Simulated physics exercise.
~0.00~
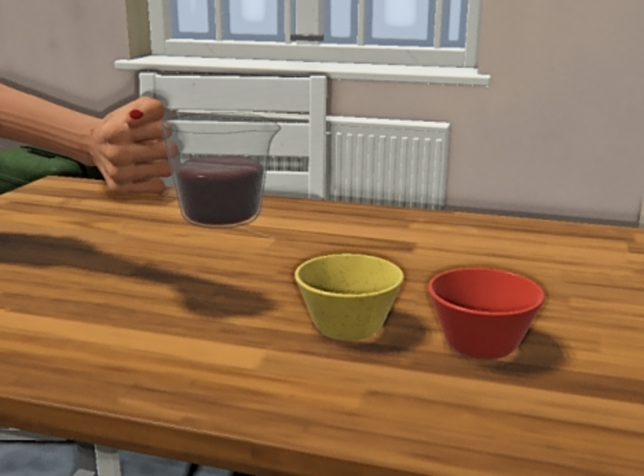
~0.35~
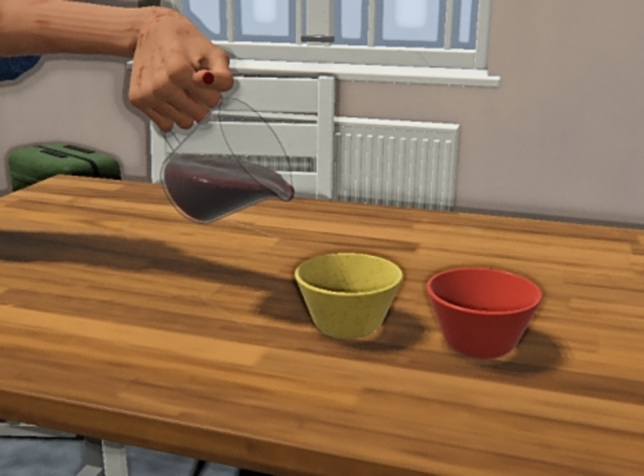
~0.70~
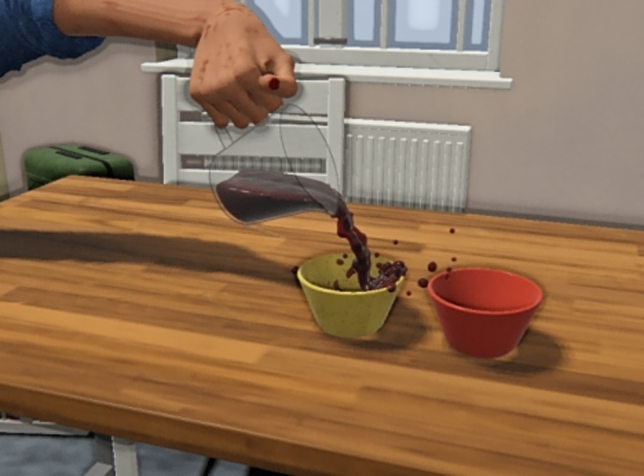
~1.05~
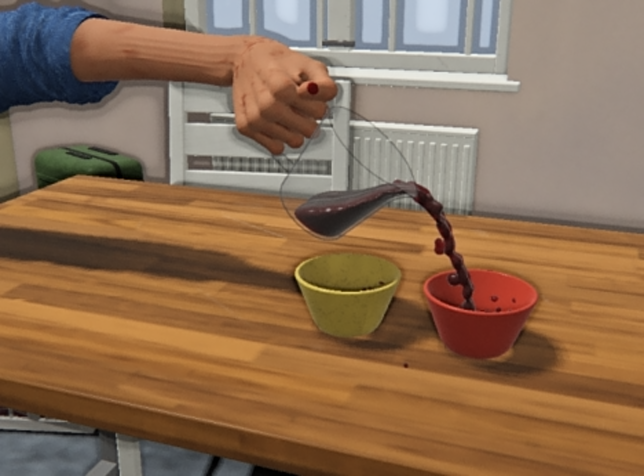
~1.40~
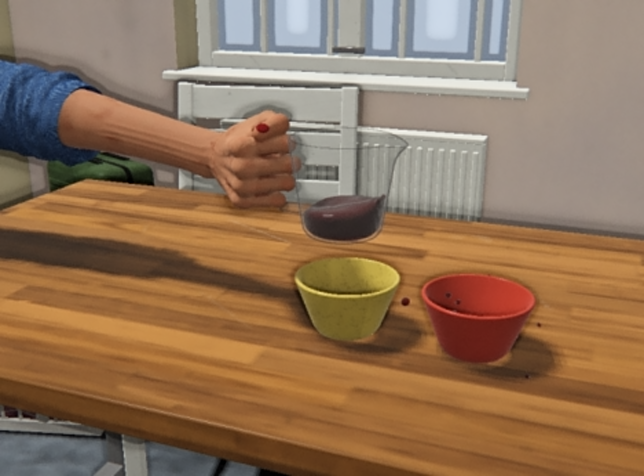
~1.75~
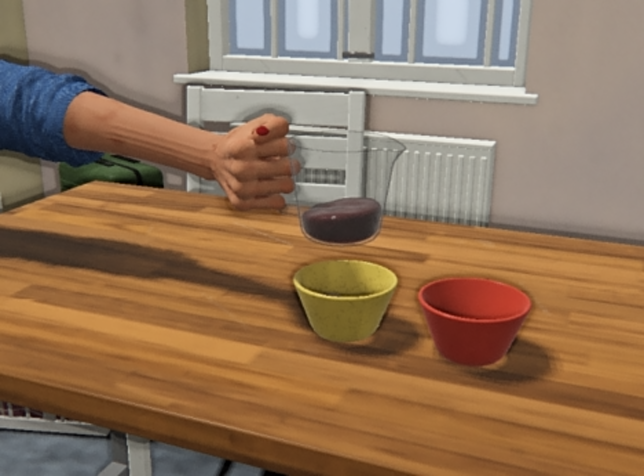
A hand tips wine from a glass jug over yellow and red cups, then levels it.
